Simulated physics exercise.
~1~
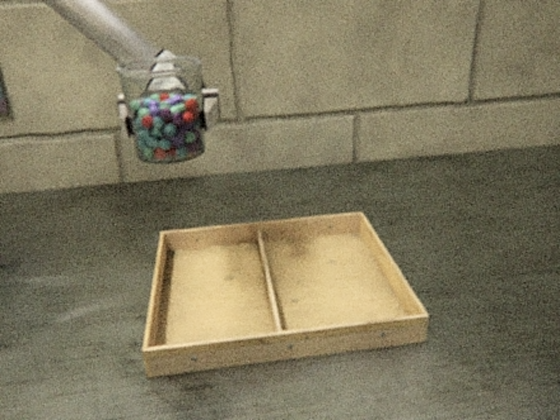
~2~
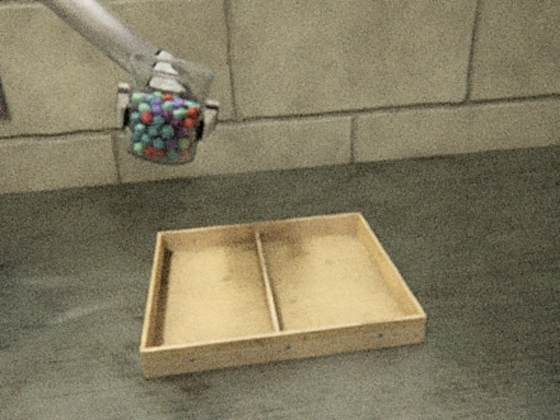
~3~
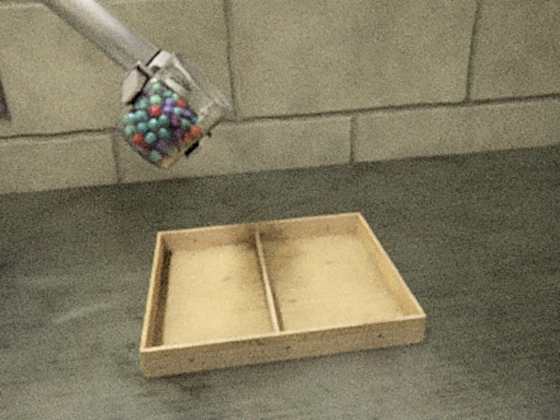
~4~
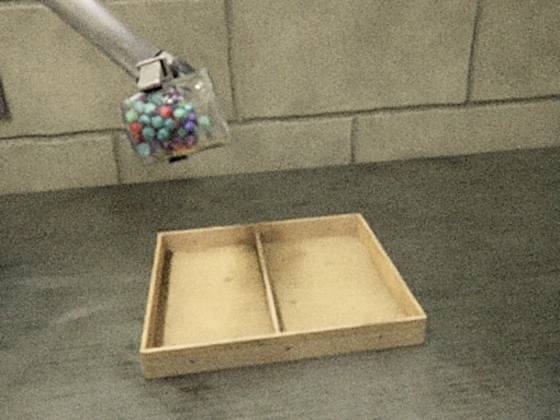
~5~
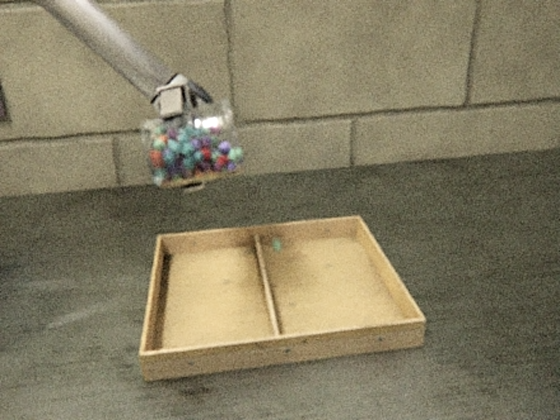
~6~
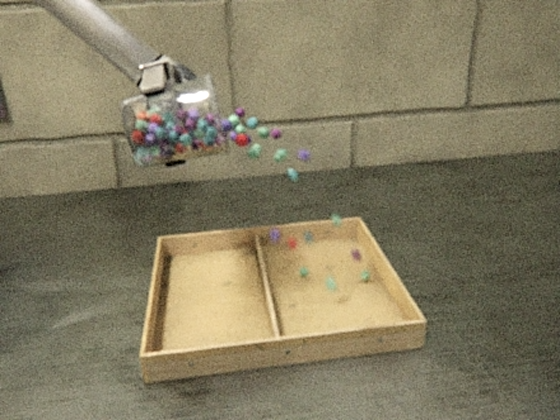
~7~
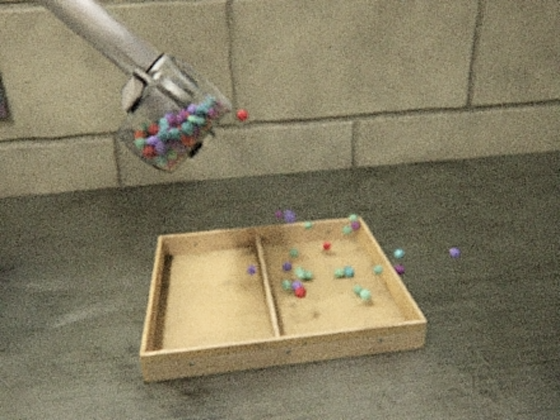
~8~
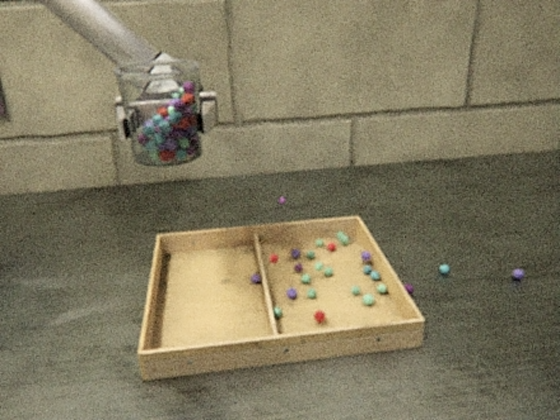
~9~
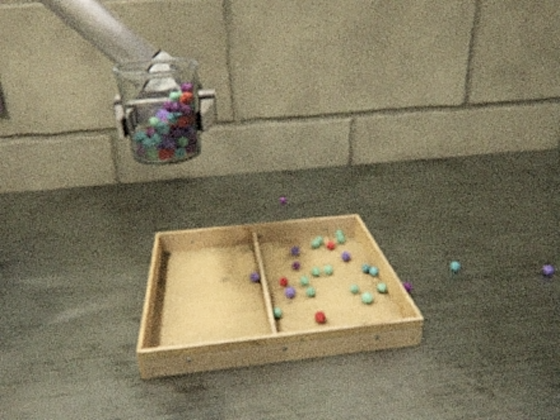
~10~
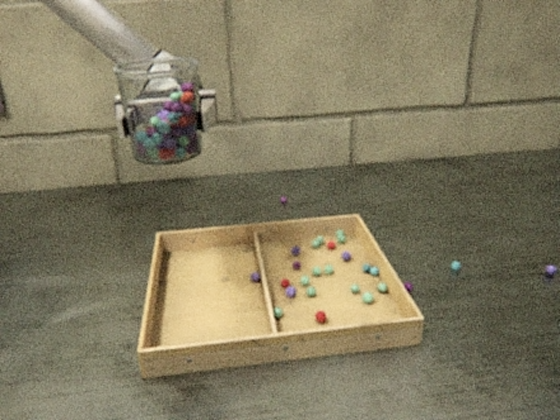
On a dark tabletop by a pale block wall, a robot arm tipped a clear cup of colourful little balls over a divided wooden tray, spilling some mostly into the right section, then turned upright, still well filled, with a few balls lying outside.
